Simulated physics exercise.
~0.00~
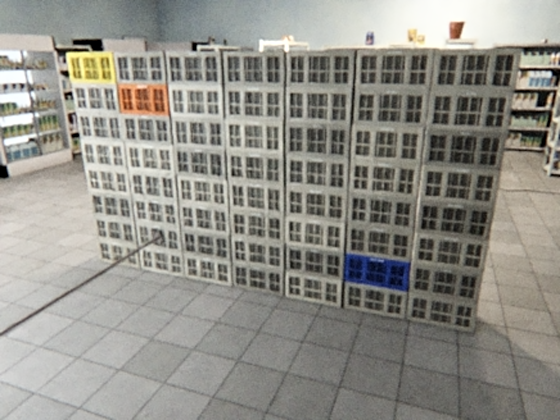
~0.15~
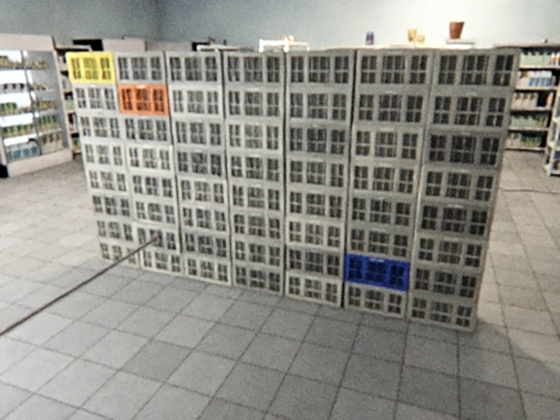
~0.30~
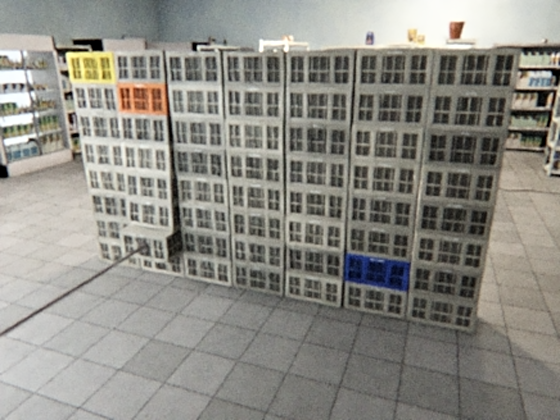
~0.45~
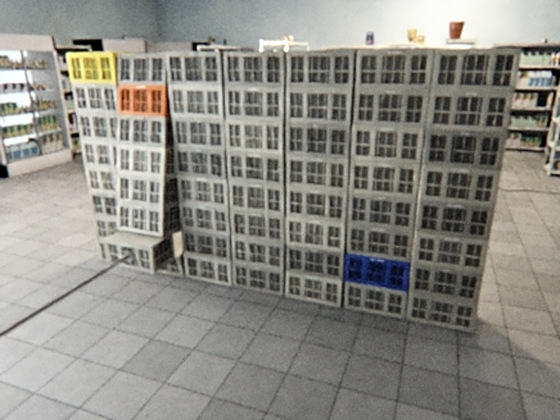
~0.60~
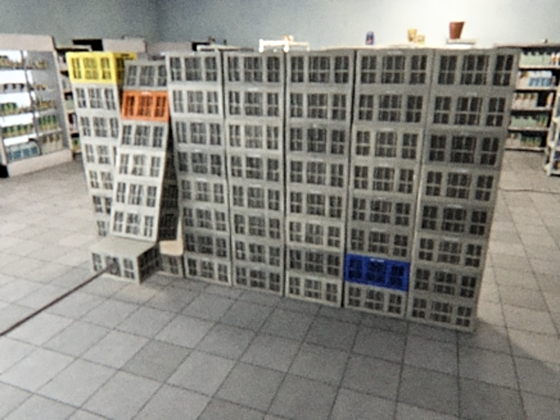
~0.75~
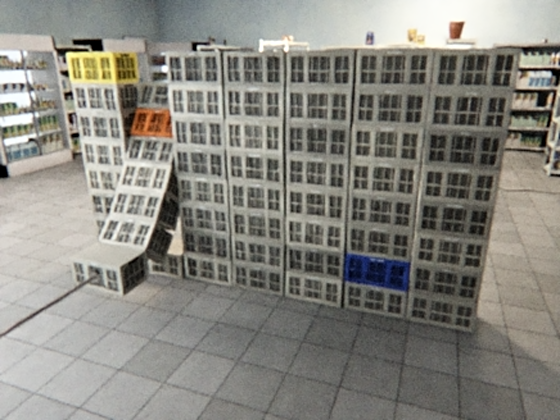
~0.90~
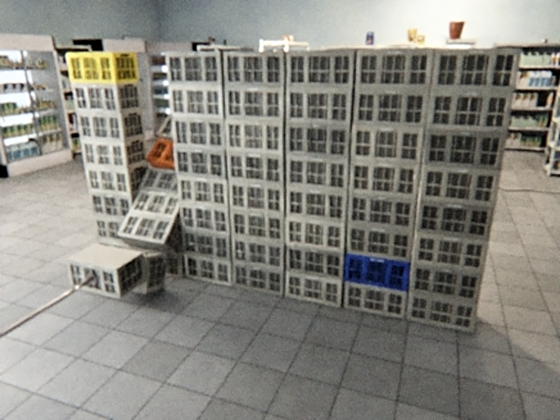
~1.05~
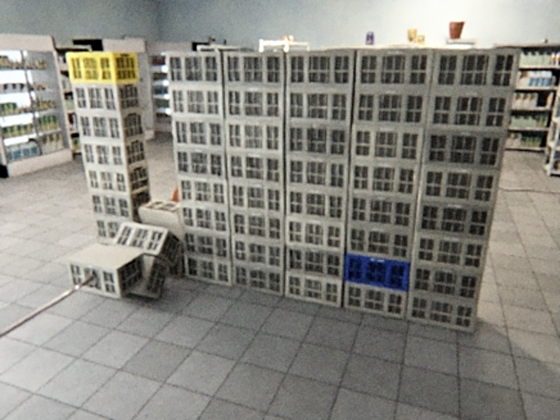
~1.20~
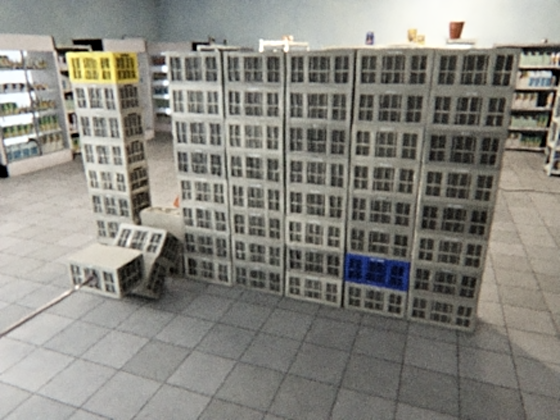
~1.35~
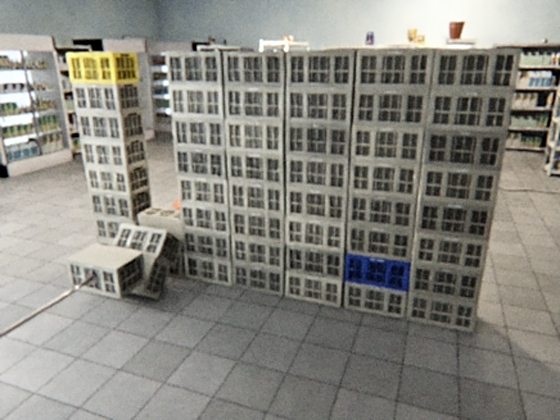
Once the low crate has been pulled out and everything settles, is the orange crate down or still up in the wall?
The orange crate is down. It drops as its column collapses and ends up low in the gap, behind the other fallen crates.
